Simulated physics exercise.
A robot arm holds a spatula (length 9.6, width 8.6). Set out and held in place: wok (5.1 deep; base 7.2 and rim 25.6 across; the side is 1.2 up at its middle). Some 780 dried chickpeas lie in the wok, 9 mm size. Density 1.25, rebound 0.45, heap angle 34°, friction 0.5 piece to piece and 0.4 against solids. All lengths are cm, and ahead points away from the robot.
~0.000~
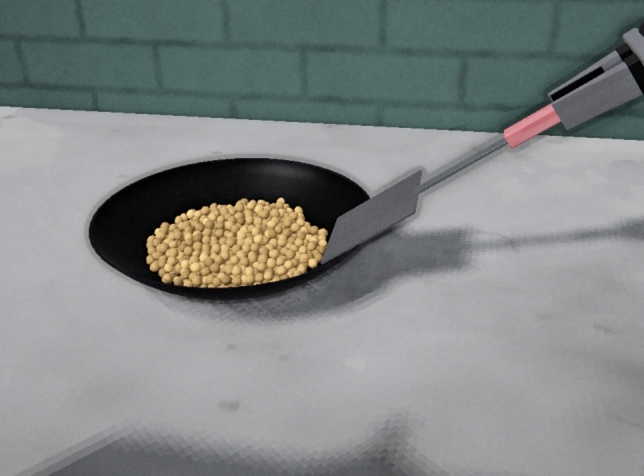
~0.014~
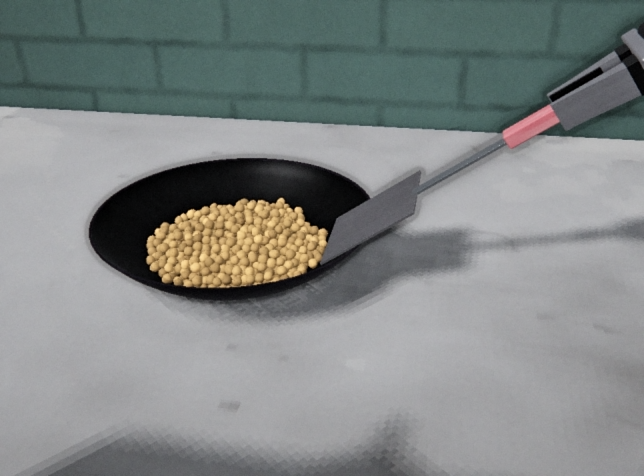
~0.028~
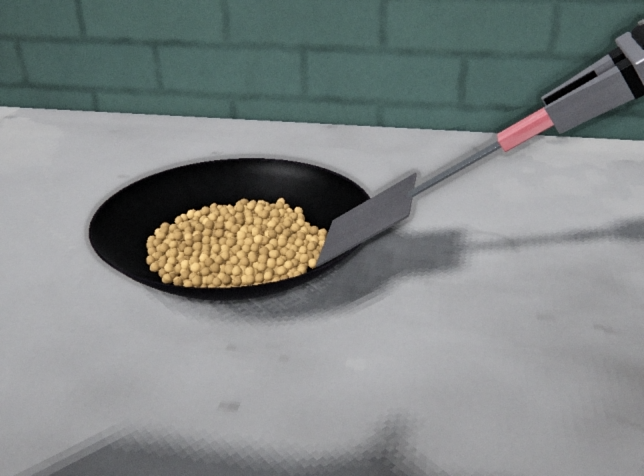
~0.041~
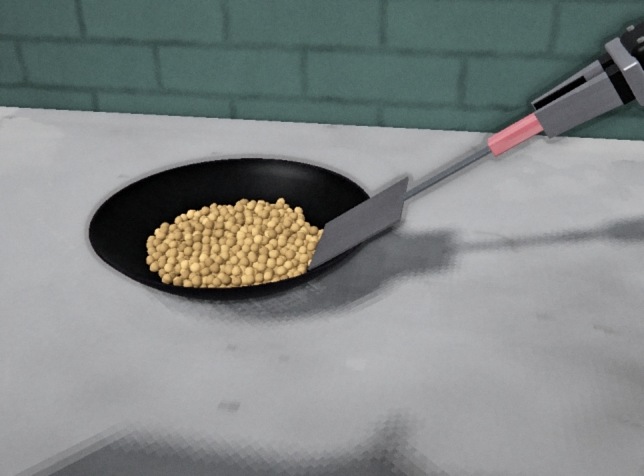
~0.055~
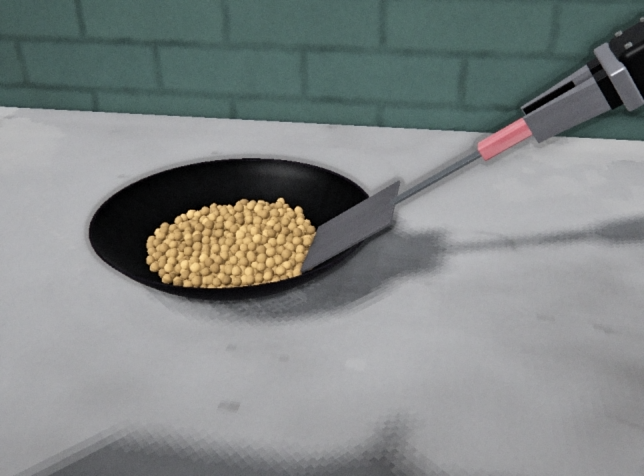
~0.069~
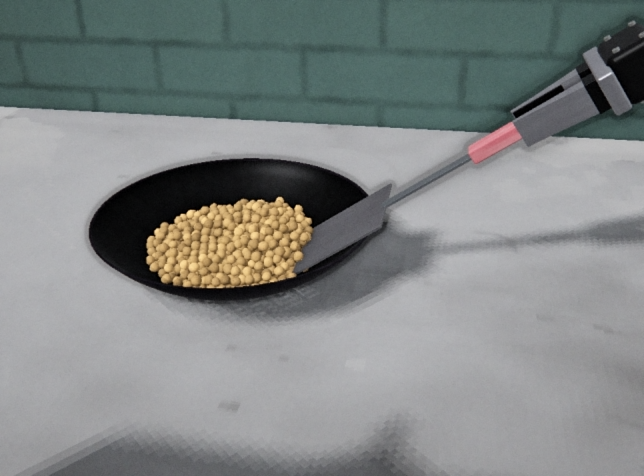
We see a black wok holding a heap of dried chickpeas on a grey surface before green tiles, as a robot arm slowly slides a tilted grey spatula a short way left and slightly down against the heap's right edge.
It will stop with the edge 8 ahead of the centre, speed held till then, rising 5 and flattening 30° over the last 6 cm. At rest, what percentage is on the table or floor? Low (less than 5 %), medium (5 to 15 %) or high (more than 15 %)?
A medium share, 5 to 15 %, ends on the table or floor.
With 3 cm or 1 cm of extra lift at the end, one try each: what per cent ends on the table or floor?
About 10 and 10 per cent.
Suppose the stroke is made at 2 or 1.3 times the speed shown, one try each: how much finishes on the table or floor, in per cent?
About 25 and 15 per cent.
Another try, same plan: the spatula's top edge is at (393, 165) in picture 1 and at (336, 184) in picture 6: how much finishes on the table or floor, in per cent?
About 30 per cent.
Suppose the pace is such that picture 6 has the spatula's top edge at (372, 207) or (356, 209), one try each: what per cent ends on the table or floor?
Some 20 and 25 per cent.
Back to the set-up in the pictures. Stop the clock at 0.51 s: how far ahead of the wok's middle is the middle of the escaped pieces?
Roughly 16 cm.
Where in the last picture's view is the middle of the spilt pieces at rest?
Near (32, 242).
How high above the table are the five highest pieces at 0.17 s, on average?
About 5 cm.
After 0.17 s, sloping 36°, highest piece 5 above the table; 783 in the wok.
After 0.26 s, sloping 25°, highest piece 6 above the table; 783 in the wok.
After 0.51 s, sloping 6°, highest piece 6 above the table; 703 in the wok, 73 on the table or floor, 7 on the blade or in flight.
After 1.56 s, sloping 6°, highest piece 6 above the table; 702 in the wok, 81 on the table or floor.
In the end, 702 in the wok, 81 on the table or floor. That is 10 % on the table or floor.
